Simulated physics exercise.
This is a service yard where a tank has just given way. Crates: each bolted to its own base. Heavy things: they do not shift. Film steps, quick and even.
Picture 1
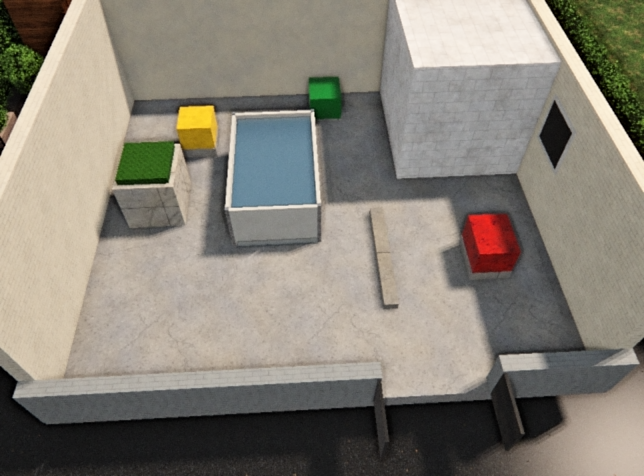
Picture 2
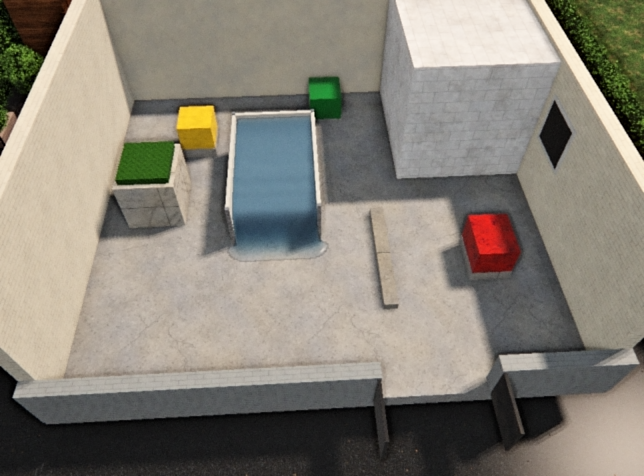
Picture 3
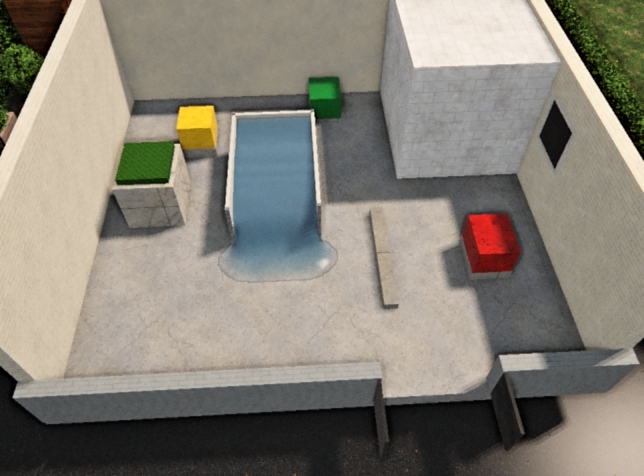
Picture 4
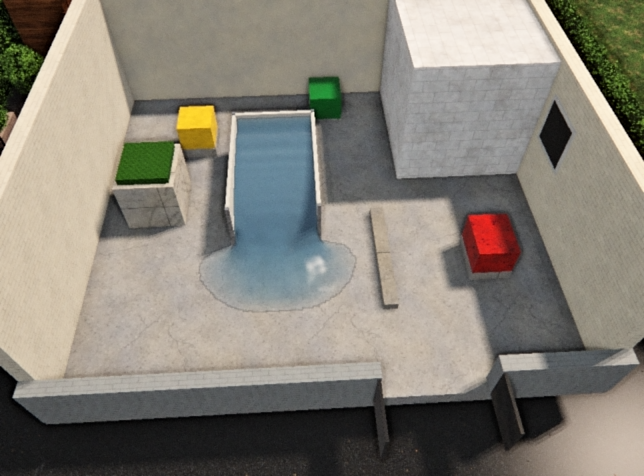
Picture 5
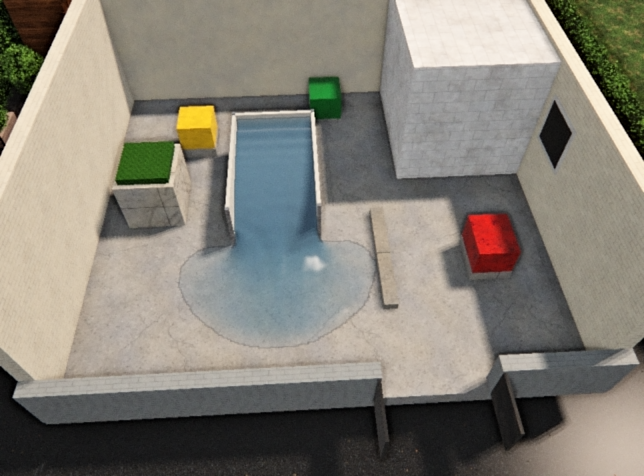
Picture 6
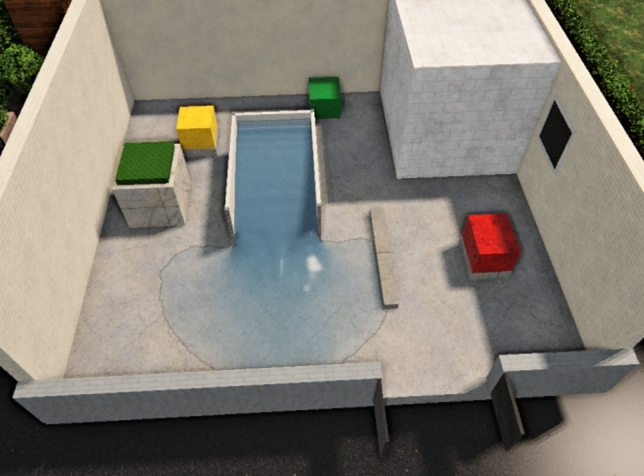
Water pours from the front of an open tank and spreads across the yard floor.
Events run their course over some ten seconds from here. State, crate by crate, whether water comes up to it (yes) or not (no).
My prediction: I expect the yellow crate to never get touched, I expect the green crate to get touched, I expect the red crate to never get touched.
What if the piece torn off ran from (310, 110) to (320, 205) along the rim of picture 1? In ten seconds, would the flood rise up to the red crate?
As far as I can tell, the red crate is overrun.
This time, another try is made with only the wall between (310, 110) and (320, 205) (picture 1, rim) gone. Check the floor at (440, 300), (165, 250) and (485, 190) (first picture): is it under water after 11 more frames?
In the order given, the spots are swamped, not soaked and swamped.
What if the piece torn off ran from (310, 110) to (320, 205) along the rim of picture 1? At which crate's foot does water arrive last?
The yellow one, by my reading.
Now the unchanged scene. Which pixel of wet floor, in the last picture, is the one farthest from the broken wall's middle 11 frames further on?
The flood front should get to about (520, 374).
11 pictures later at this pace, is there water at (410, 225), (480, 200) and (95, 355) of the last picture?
Point one left clear, point two left clear, point three sodden.
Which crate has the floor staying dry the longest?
My guess: The green one.
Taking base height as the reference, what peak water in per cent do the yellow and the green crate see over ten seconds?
40 and 200 per cent, in that order.
A moment on, water covers 25 % of the floor; the yellow crate not reached, the green crate not reached, the red crate not reached.
Next, water covers 30 % of the floor; the yellow crate not reached, the green crate not reached, the red crate not reached.
Then, water covers 50 % of the floor; the yellow crate not reached, the green crate not reached, the red crate water round its plinth.
Later, water covers 75 % of the floor; the yellow crate water round its plinth, the green crate not reached, the red crate water round its plinth.
In the end, water covers 95 % of the floor; the yellow crate stayed above the water, the green crate was topped, the red crate stayed above the water.
